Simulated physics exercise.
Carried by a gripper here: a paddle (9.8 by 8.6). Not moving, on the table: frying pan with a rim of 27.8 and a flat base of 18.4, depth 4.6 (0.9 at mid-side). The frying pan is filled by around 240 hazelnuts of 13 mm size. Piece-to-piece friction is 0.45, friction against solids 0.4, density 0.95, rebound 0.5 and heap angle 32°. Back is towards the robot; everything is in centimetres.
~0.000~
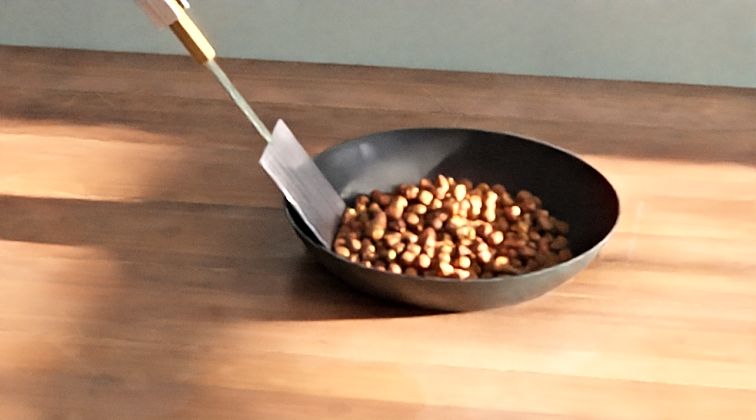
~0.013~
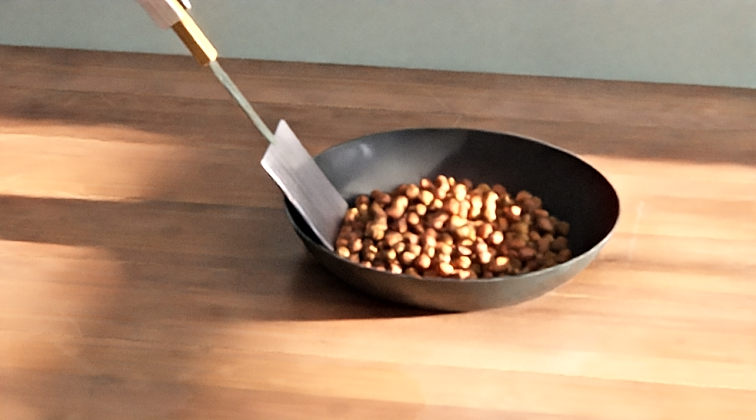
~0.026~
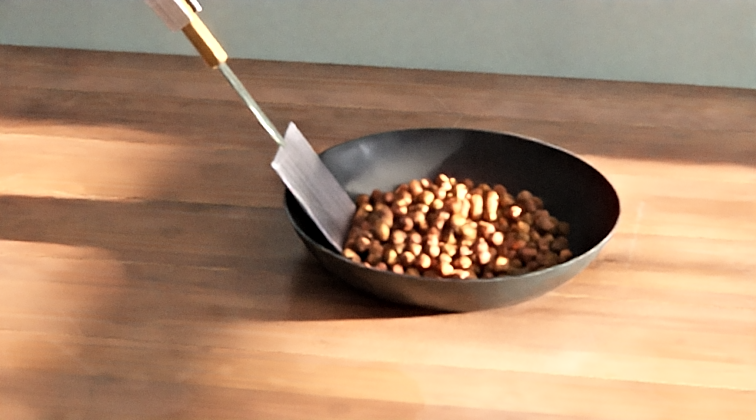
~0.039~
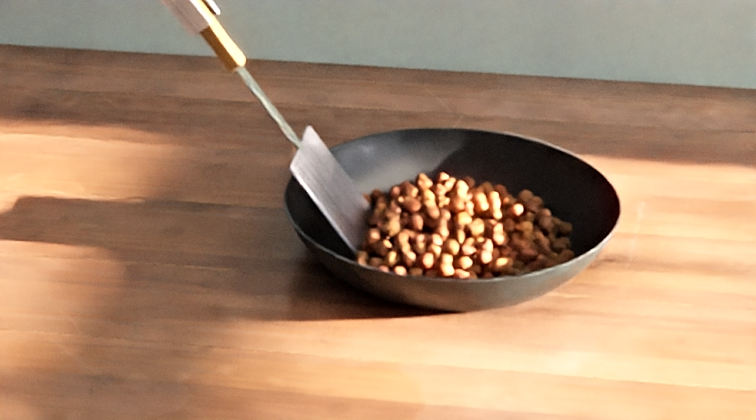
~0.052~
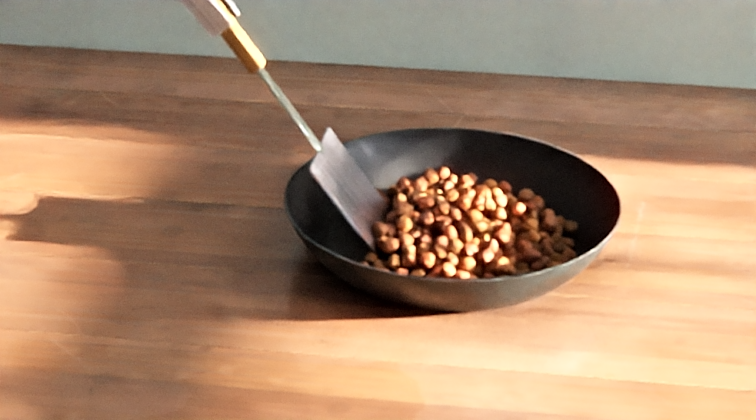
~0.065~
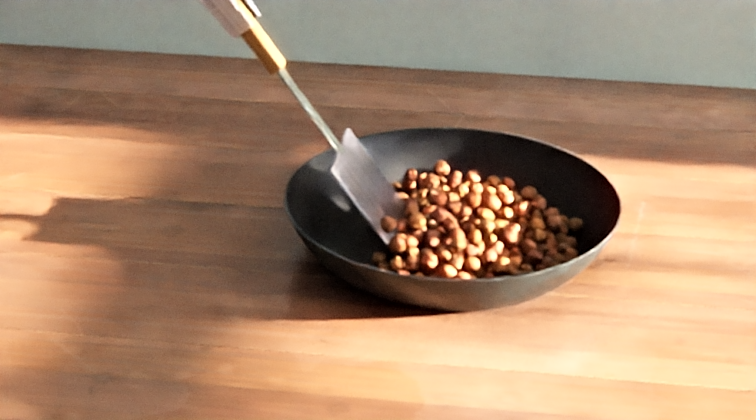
A flat paddle slides right through a dark frying pan, pushing the heaped hazelnuts slightly.
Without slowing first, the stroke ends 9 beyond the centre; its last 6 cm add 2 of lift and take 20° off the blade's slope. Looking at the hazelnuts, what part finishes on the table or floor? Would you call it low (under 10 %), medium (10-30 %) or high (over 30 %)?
I would call it medium.
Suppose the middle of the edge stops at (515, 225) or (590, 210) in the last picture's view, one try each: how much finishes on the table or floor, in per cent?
Around 5 per cent for the first try and 35 per cent for the second.
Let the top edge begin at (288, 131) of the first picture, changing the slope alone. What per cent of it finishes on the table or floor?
About 20%.
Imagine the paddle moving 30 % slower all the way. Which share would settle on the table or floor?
I'd say close to 5 per cent.
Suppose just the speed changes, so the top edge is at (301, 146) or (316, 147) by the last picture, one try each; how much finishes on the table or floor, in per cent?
About 0 and 10 percent.
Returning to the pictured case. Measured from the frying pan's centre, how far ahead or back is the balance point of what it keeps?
Some 5.0 cm ahead of the centre.
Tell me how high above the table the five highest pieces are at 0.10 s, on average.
They are some 5 cm up.
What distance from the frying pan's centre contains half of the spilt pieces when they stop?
About 28 cm out from the centre.
After 0.10 s, sloping 54°, highest piece 5 above the table; 239 in the frying pan.
After 0.13 s, sloping 49°, highest piece 6 above the table; 239 in the frying pan.
After 0.34 s, sloping 34°, highest piece 11 above the table; 205 in the frying pan, 23 on the table or floor, 11 on the blade or in flight.
After 1.39 s, sloping 34°, highest piece 5 above the table; 205 in the frying pan, 34 on the table or floor.
At rest, 205 in the frying pan, 34 on the table or floor. That is 14 % on the table or floor.
